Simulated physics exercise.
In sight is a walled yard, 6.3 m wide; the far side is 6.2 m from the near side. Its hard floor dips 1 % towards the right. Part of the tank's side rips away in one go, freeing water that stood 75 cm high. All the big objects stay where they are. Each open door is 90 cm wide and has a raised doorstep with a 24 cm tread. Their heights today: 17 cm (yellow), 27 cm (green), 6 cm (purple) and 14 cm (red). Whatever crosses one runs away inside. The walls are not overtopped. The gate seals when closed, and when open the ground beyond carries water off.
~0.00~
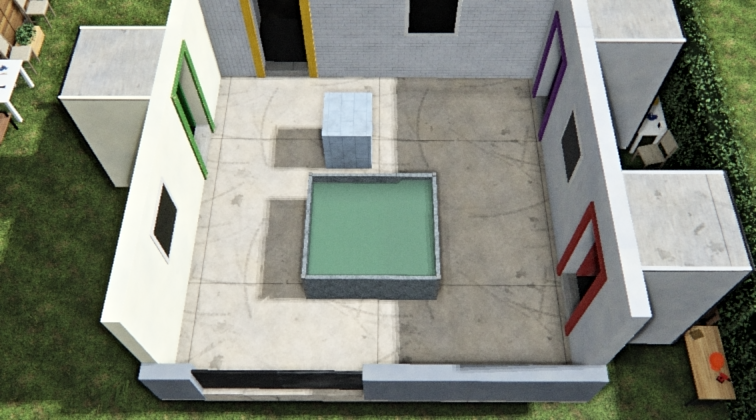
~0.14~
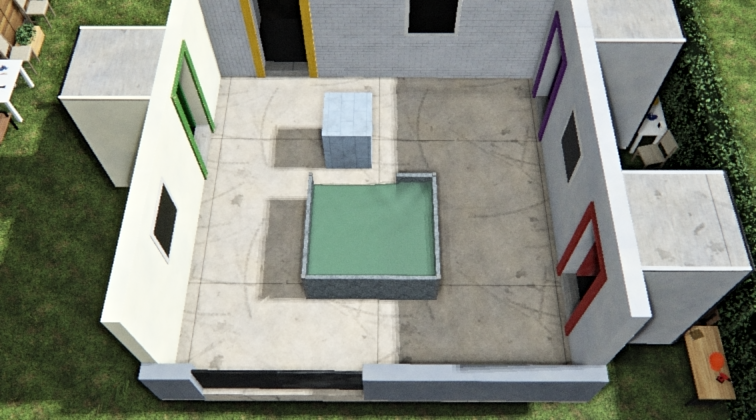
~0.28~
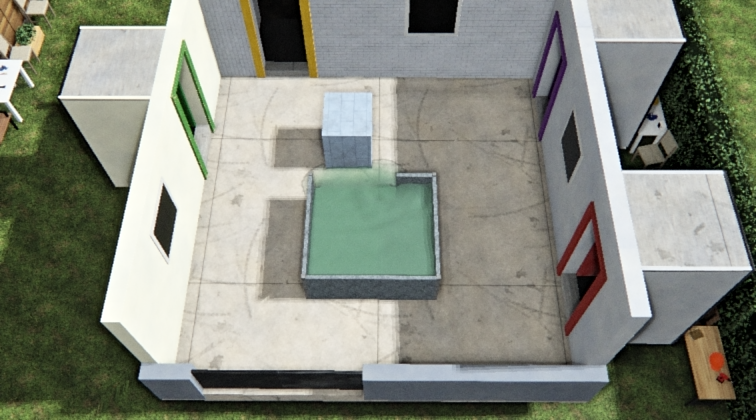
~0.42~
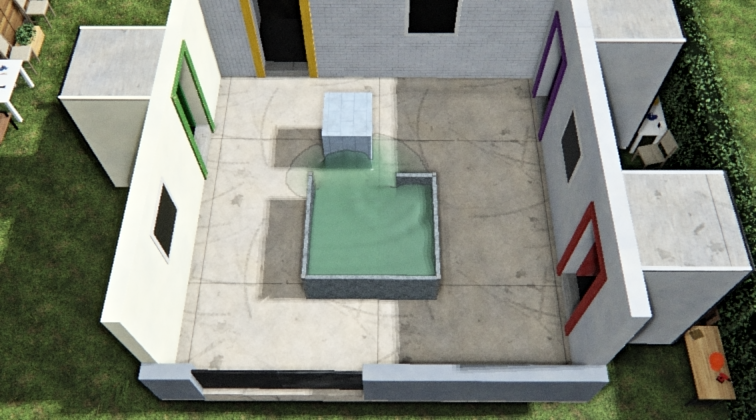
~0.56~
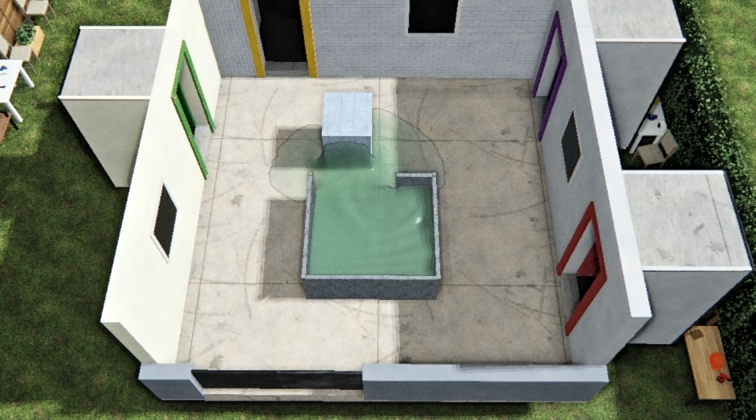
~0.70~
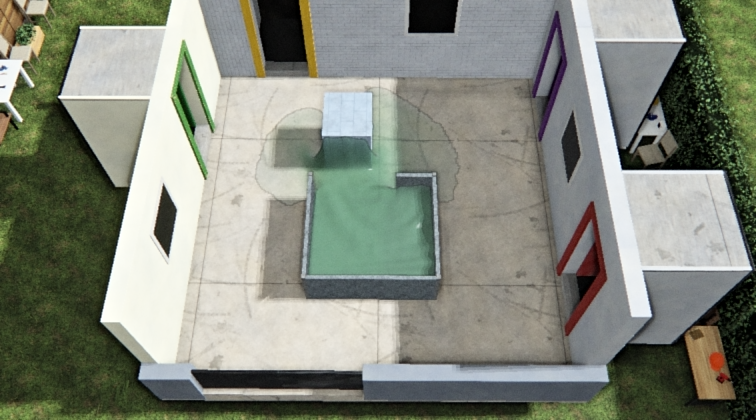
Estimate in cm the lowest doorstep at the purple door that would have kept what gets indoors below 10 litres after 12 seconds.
It would have to be roughly 22 cm high.
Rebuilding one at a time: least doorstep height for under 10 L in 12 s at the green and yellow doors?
About 21 cm at green and 13.5 cm at yellow.
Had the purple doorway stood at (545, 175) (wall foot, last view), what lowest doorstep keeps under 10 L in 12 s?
About 13.0 cm.
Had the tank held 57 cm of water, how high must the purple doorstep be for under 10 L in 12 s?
Some 16 cm.
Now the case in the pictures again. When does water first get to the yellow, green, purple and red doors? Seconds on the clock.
Arrival: Yellow 1.0 s, green 1.3 s, purple 1.8 s, red 3.8 s.
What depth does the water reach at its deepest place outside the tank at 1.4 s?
Up to some 54 cm.
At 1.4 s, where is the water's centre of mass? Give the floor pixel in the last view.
Around (362, 205).
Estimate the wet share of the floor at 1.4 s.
Some 40 per cent of it.
After 1.4 s water covers 40 % of the floor, deepest (54 cm) near (352, 177); it has not reached the purple door.
After 3.0 s water covers 55 % of the floor, deepest (28 cm) near (525, 81); 21 cm at the purple door, 66 litres in over its 6 cm doorstep.
After 12.0 s water covers 95 % of the floor, deepest (17 cm) near (563, 370); 7 cm at the purple door, 353 litres in over its 6 cm doorstep.
At the purple door as built, the water arrived by 1.9 s and peaked near 24 cm at 2.6 s.
With a doorstep of 20 cm, 16 litres would have come in within the 12 s; with 27 cm, 2 litres. So under 10 litres takes about 22 cm.
